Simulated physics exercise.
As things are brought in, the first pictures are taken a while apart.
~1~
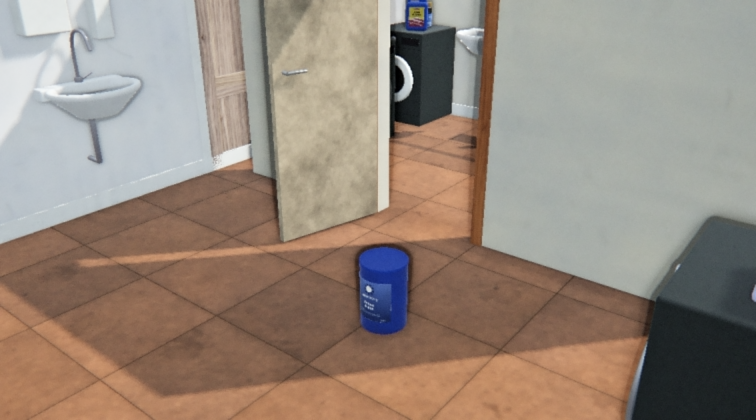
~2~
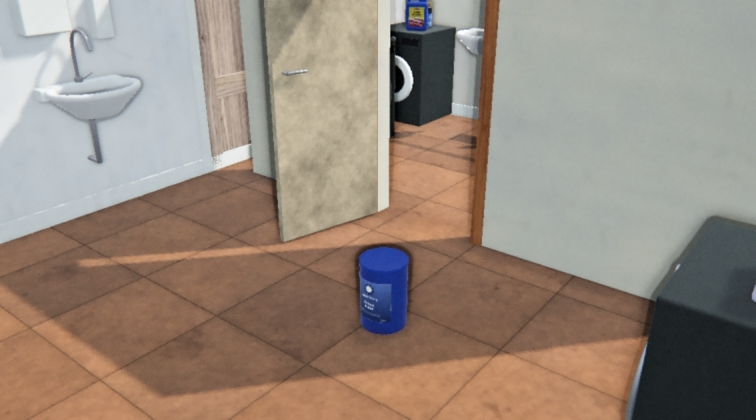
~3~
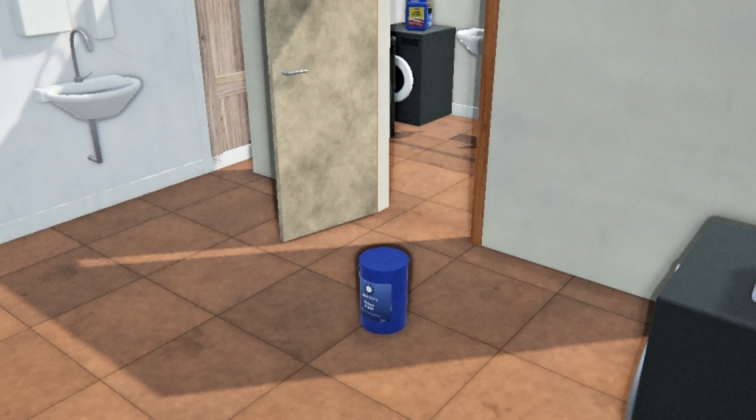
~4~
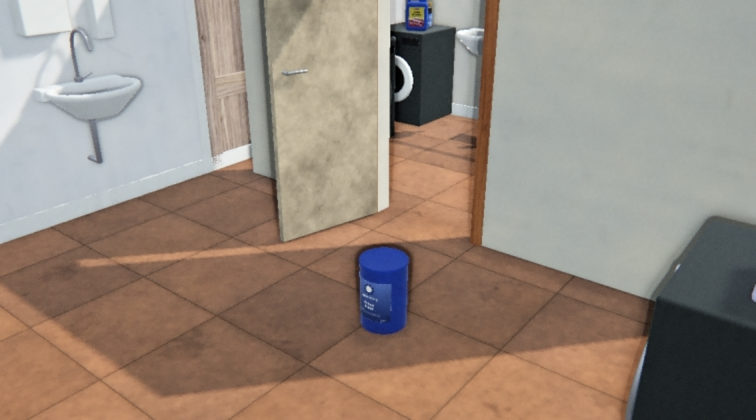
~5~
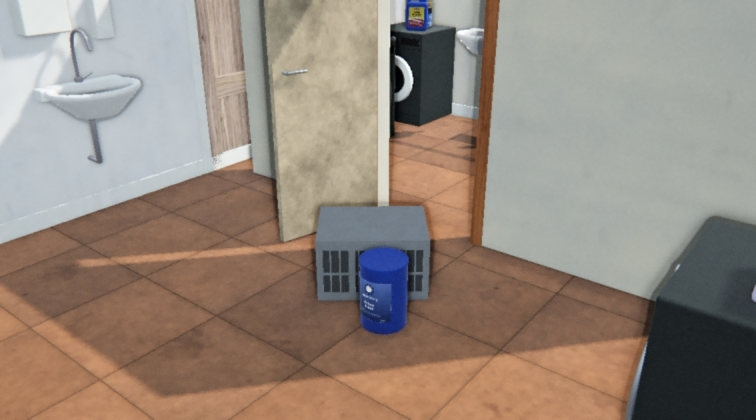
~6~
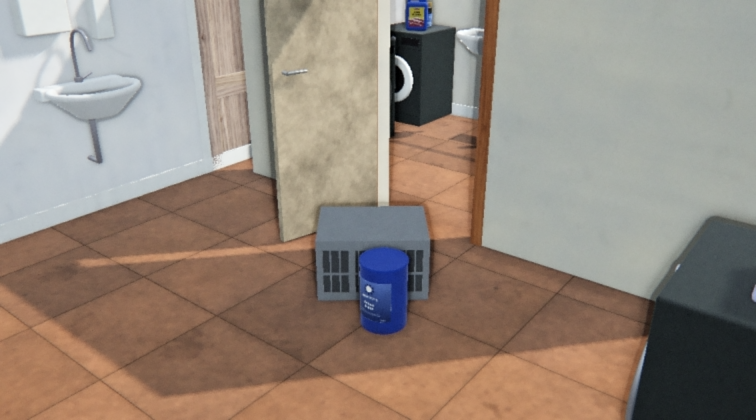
A grey, slatted box is the one thing that changes in this sunlit, brown-tiled room, seen from slightly above by a still camera. A blue pail stands at the centre before a wide-open beige door, with a white sink at left, a black unit at right and a dark washing machine beyond the doorway. Everything stays still until the box abruptly appears behind the pail, with nobody seen bringing it, and rests there.
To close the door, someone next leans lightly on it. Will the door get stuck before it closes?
Yes, the attempt is going to be foiled.
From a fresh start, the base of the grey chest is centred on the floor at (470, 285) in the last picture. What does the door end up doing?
What you'd see next is that it swings to completion.
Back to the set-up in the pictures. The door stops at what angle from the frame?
Some 75°.
Then, 0.40 s after the last picture, door at 94°.
Then, 0.60 s after the last picture, door at 83°.
Then, 0.70 s after the last picture, door at 77°.
At rest, door at 75°; both in place. Seen from the same camera at the end, grey chest near (373, 252).
